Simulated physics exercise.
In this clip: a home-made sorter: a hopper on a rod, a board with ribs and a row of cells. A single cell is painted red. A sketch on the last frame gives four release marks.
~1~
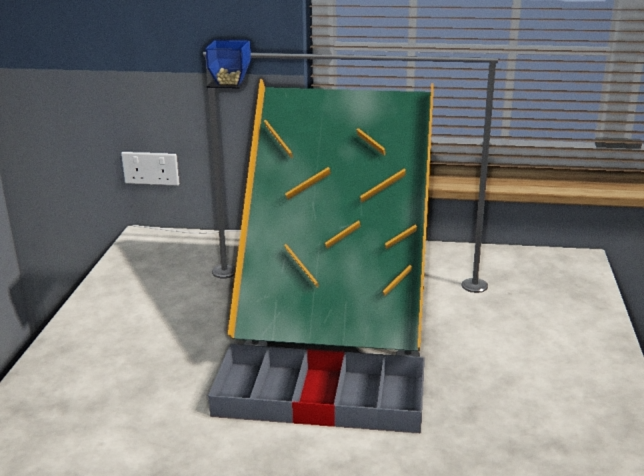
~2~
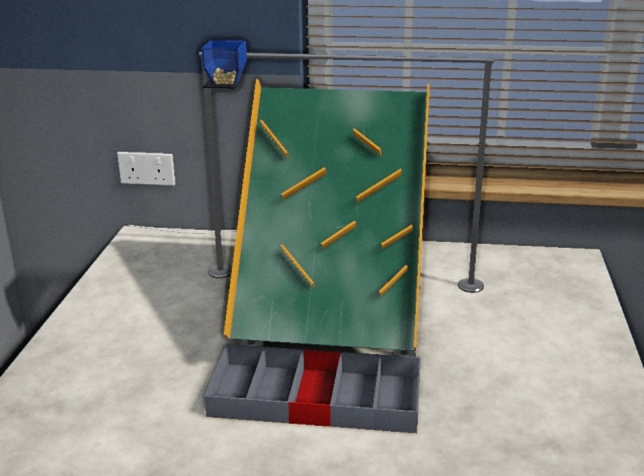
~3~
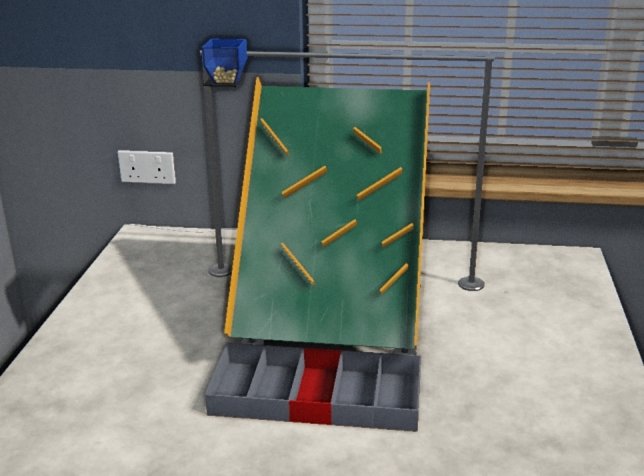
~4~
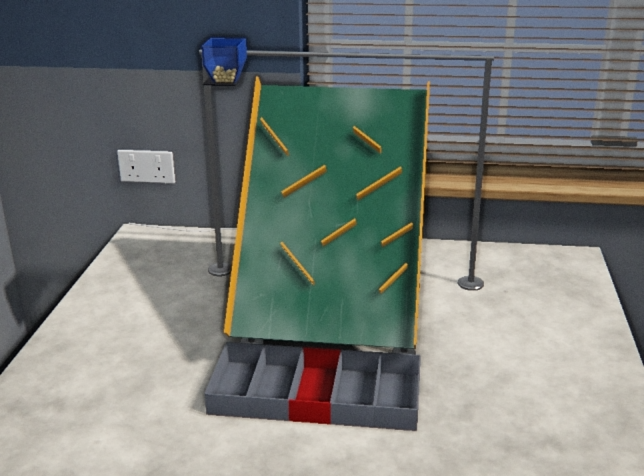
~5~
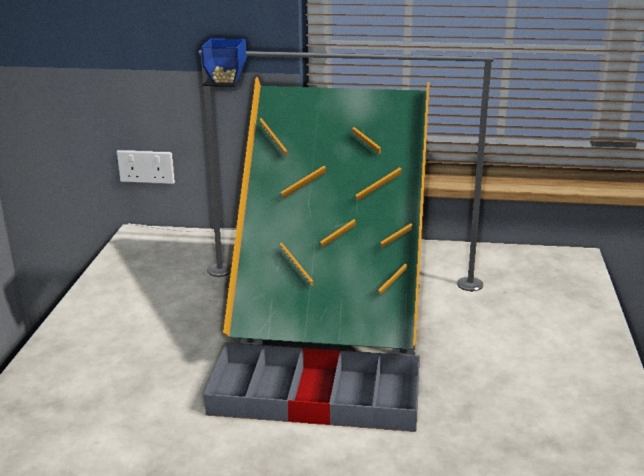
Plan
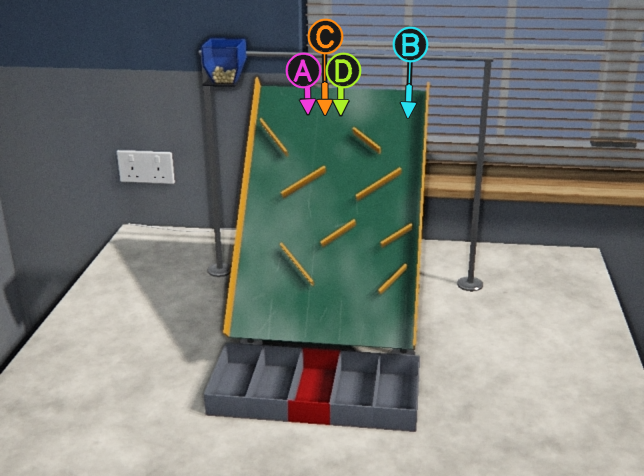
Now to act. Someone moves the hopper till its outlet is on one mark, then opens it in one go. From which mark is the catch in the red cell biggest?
B.
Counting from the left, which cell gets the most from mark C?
It is the first one.
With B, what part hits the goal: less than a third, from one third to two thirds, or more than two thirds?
From one third to two thirds.
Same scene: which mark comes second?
That is mark D.
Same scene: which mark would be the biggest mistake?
Mark A.
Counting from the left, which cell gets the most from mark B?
It is the third one.
On the marked copy, mark A meets the board at (307, 108); mark B meets the board at (408, 112); mark C meets the board at (325, 109); mark D meets the board at (340, 109).
For mark A, none in the red cell, nearly all in other cells, a stray few outside the box.
For mark B, about half in the red cell, about half in other cells.
For mark C, a small part in the red cell, most in other cells.
For mark D, about a quarter in the red cell, most in other cells.
